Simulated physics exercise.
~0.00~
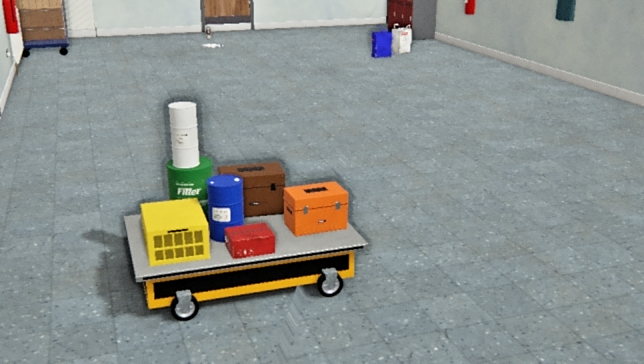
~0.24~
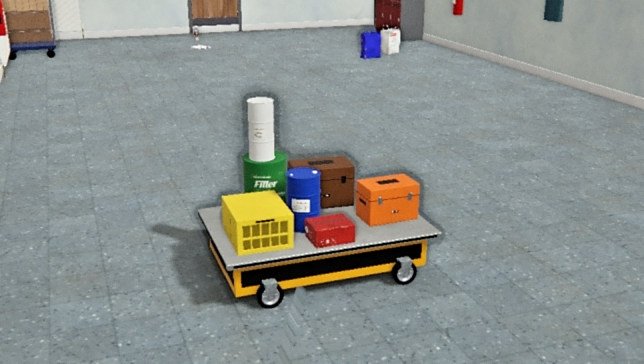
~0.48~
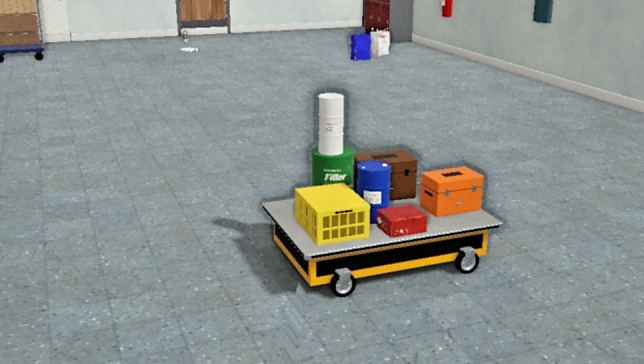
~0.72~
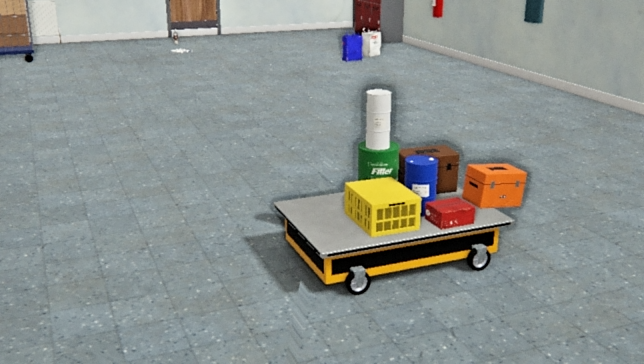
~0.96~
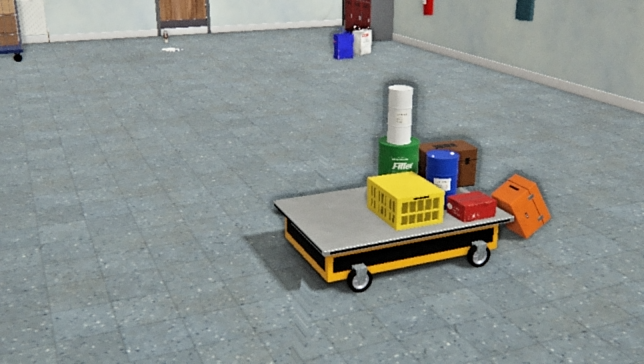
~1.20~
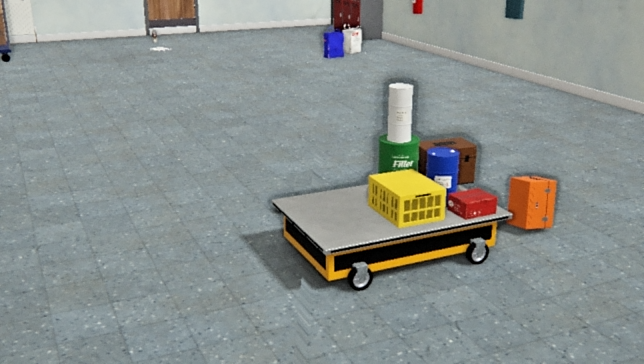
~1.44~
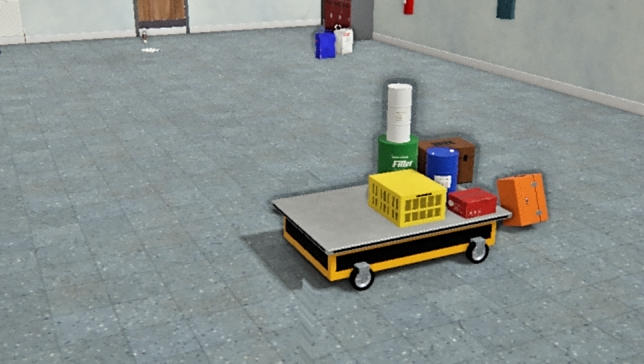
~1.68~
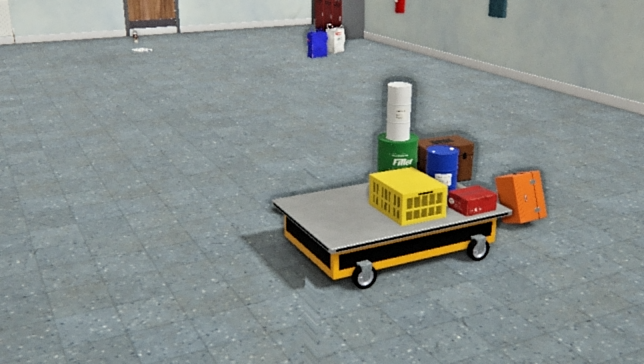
An orange toolbox slid off the right end of a loaded flat cart as the cart rolled rightward and stopped, tipping over onto the floor beside it, while the other containers shifted toward that end but stayed aboard, the canisters still upright.
